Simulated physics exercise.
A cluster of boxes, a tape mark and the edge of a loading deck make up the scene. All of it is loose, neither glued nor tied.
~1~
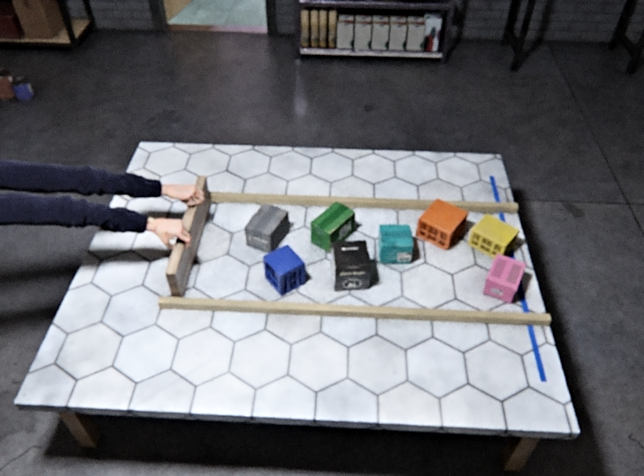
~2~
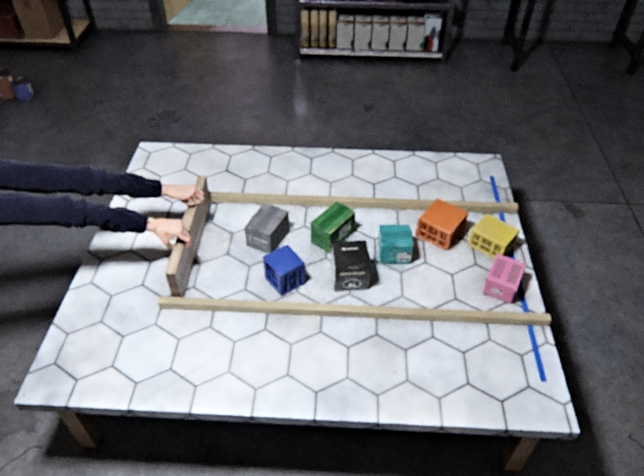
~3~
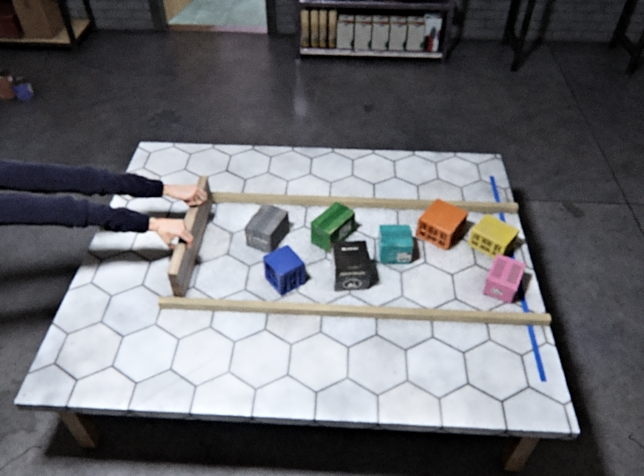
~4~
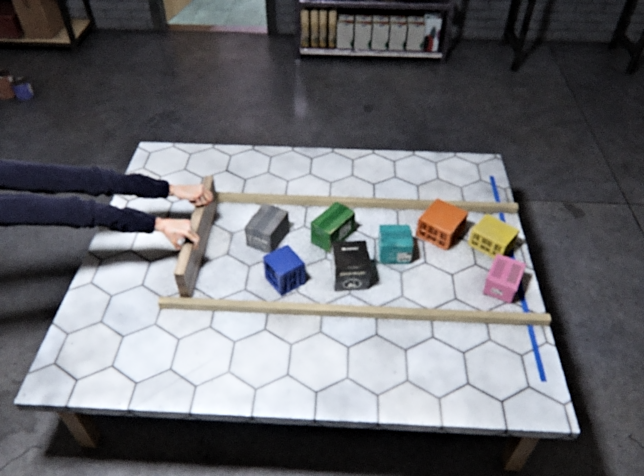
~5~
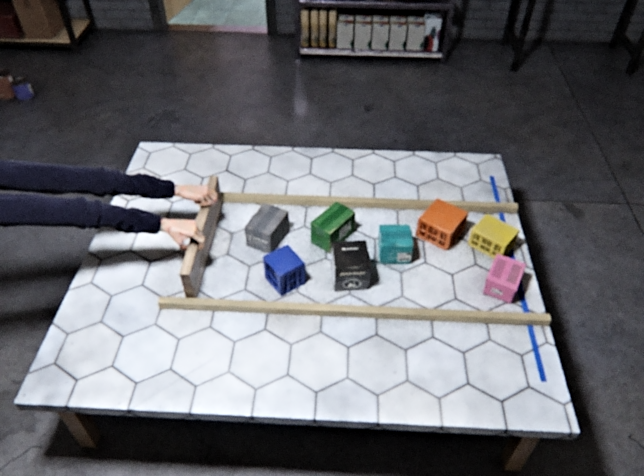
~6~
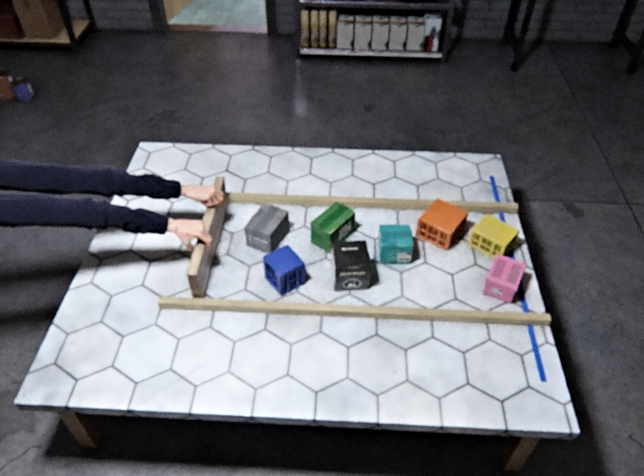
At the start, two hands hold a plank upright at the left of a hexagon-patterned deck, with loose colored boxes and a blue tape mark to its right. The hands then slide the plank slightly right between two wooden rails, narrowing the gap to the boxes, which stay still throughout.
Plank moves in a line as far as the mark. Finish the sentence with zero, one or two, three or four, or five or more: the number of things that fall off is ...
The number of things that fall off is five or more.
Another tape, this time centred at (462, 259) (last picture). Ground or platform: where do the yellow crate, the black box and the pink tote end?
The yellow crate is gone, the black box stays put, the pink tote is gone.
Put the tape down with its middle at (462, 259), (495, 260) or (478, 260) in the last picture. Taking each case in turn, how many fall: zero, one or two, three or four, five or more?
Either three or four, 5 or more, three to four.
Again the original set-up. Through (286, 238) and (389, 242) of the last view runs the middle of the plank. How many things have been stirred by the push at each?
Counts: 3 and 7.
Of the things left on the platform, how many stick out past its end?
2, I think.
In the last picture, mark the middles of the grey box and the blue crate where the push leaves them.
Roughly at (527, 236) and at (542, 289), in that order.
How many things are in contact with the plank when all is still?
Looks like 2 of them, all told.
Early on, none off yet; pink tote at rest near (504, 279); yellow crate at rest near (493, 237); orange crate at rest near (442, 224).
Finally, the number that fall off is five or more; lost, green parcel, black box, turquoise parcel, orange crate, yellow crate and pink tote.
